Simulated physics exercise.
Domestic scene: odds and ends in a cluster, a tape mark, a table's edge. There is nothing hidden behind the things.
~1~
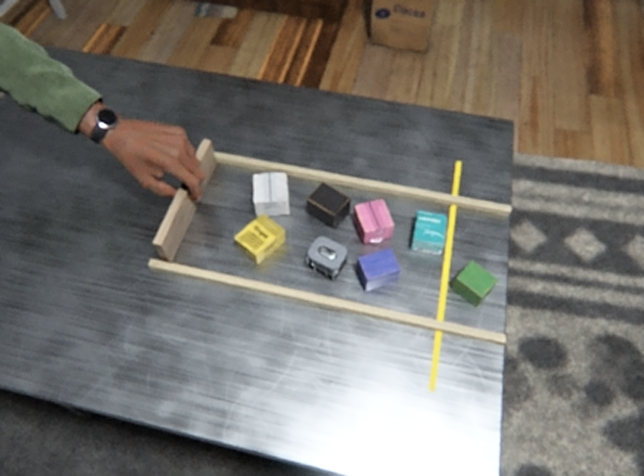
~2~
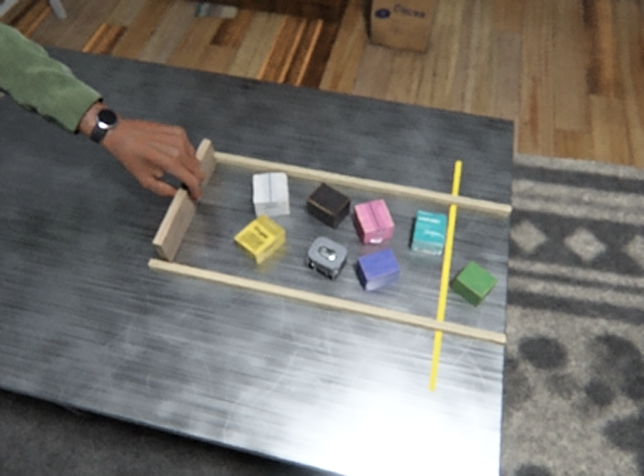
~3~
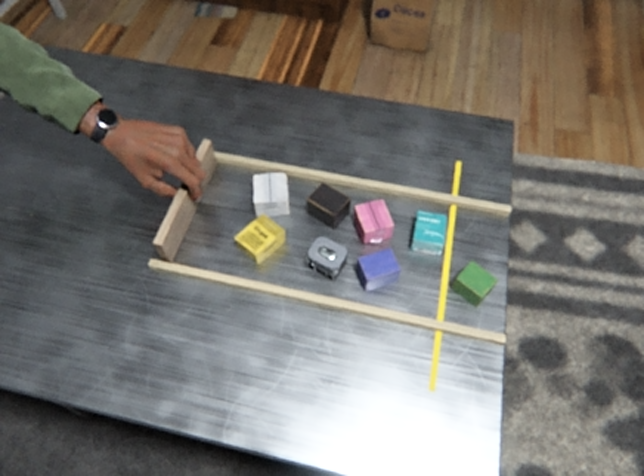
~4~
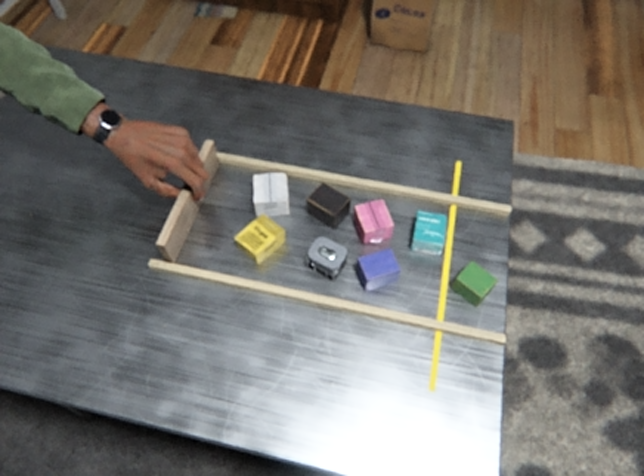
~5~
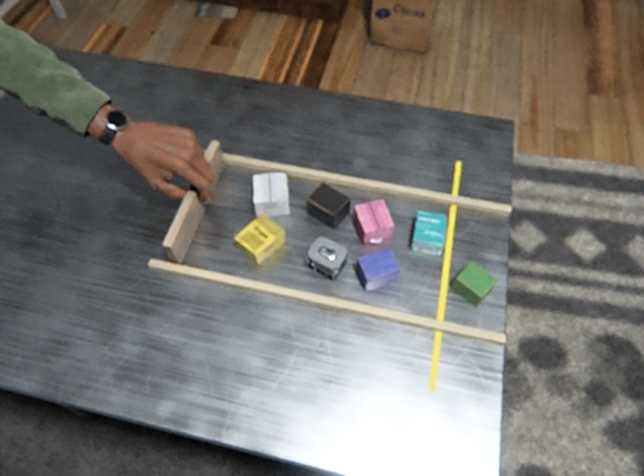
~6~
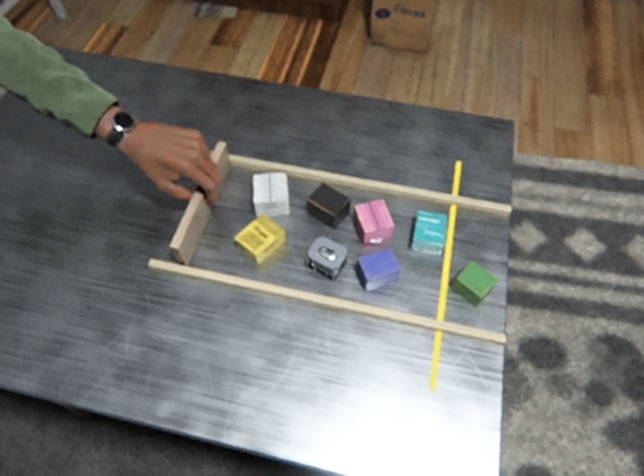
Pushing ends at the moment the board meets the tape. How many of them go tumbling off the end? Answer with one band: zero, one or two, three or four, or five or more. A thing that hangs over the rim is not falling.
Three or four.
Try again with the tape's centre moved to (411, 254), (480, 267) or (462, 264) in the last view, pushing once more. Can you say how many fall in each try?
Tallies in the order given: 2, 6, 6.
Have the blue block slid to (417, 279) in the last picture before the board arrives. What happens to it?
It drops off.
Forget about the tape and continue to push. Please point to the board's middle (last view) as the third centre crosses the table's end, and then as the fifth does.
Earlier crossing: About (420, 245); later crossing: About (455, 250).
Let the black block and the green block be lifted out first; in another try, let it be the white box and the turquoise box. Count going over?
First try: 2 fallen; other try: 2.
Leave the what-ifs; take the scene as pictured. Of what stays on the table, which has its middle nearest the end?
Nearest at the end: The black block.
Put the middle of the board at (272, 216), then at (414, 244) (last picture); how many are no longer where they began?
The first number is 3, the next one 8.
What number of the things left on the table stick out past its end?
Count of overhanging things: 2.
A little later, none off yet; green block at rest near (474, 284); turquoise box at rest near (429, 233); blue block moving near (387, 272).
When it is over, the number that fall off is three or four; down, pink box, blue block, turquoise box and green block.
